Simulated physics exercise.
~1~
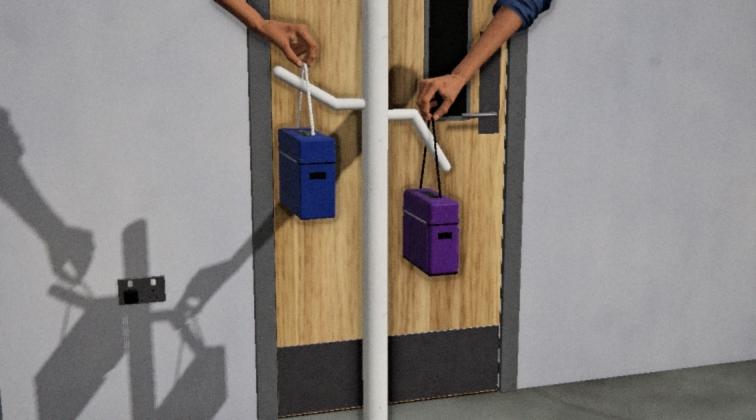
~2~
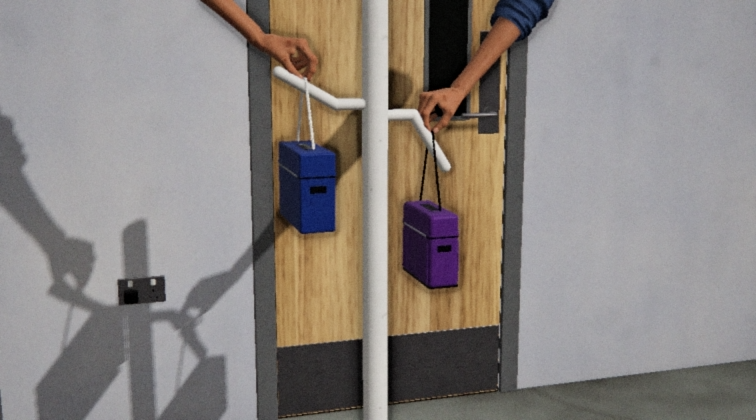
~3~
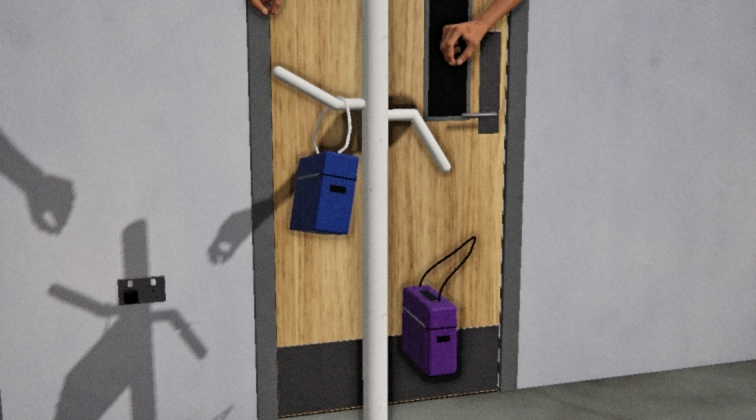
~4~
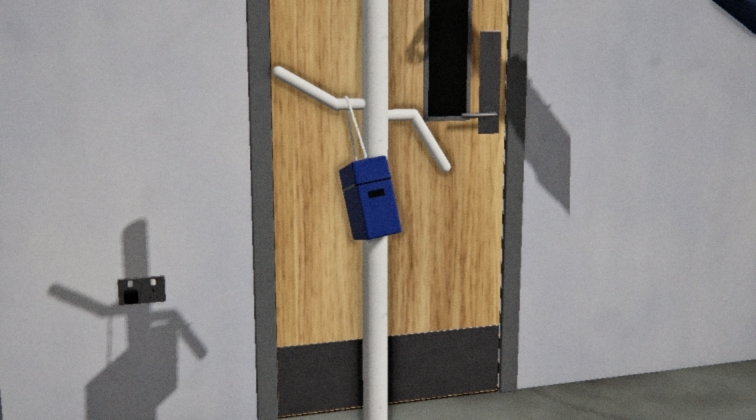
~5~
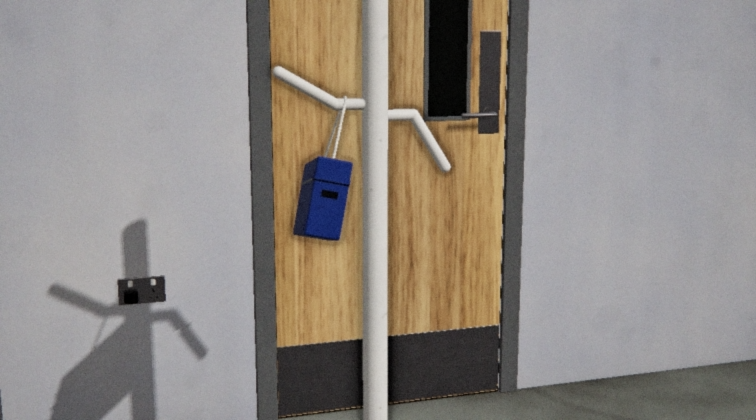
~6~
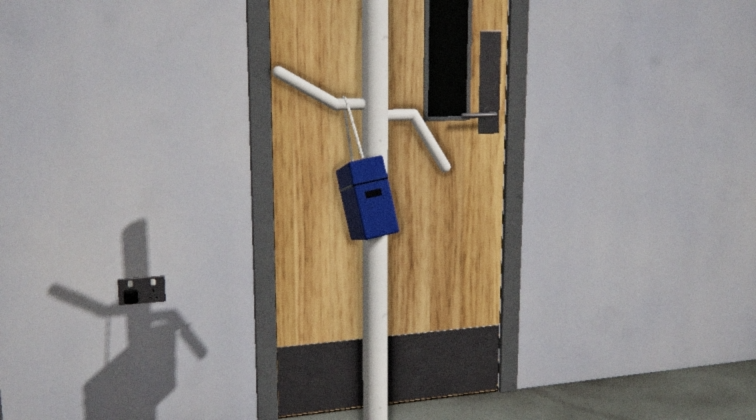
Blue and purple cases being hung by hands on a post's pegs, the purple one dropping away, the blue one left swinging.
